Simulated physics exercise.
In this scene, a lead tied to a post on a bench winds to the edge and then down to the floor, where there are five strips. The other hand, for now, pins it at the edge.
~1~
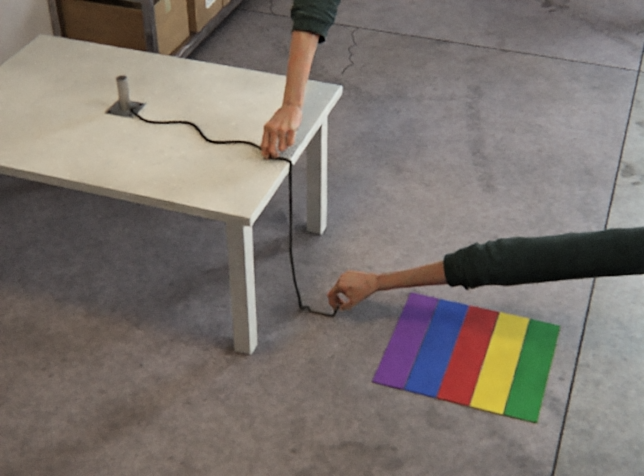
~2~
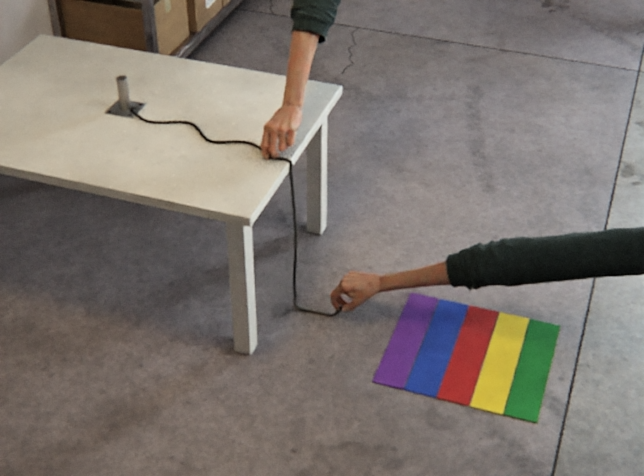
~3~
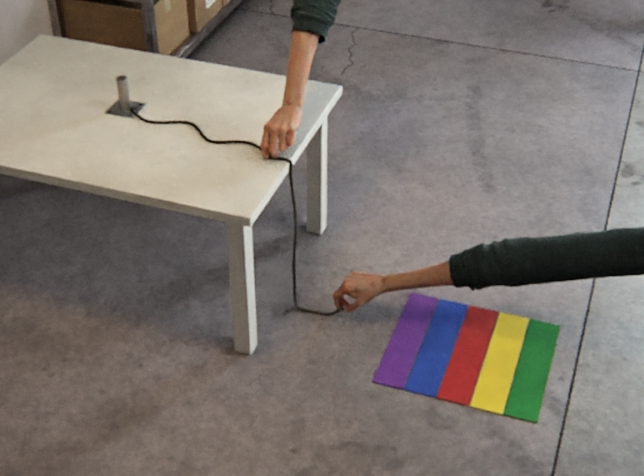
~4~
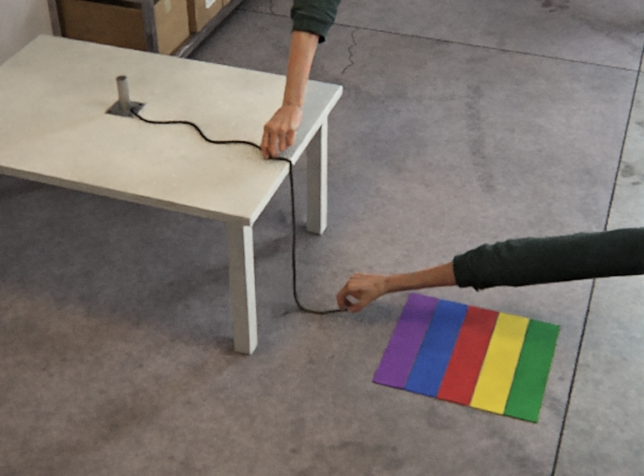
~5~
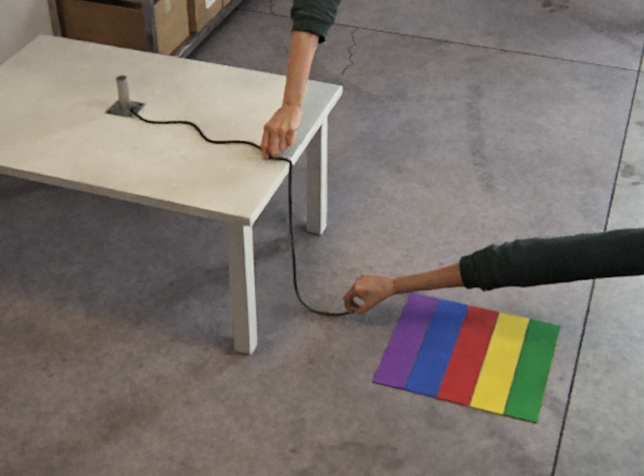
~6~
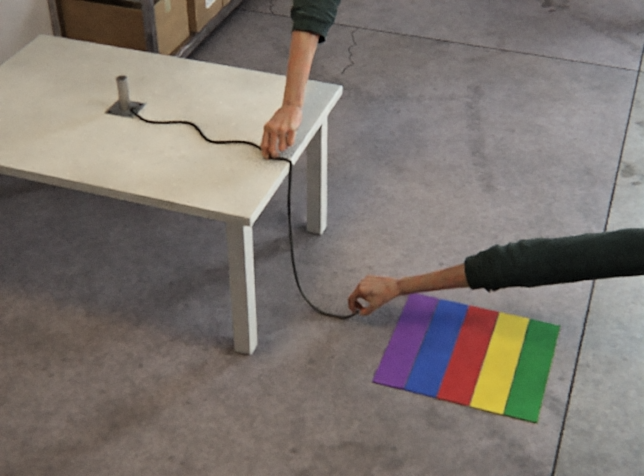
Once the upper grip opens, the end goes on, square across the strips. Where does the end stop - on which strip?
On the red strip.
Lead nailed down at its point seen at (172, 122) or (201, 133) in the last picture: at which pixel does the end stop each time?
Try one gives (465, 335); try two gives (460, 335).
Soon after, end near (406, 323); over purple.
Then, end near (447, 333); over blue.
At full stretch, end near (472, 338); over red. It gets as far as the red strip.
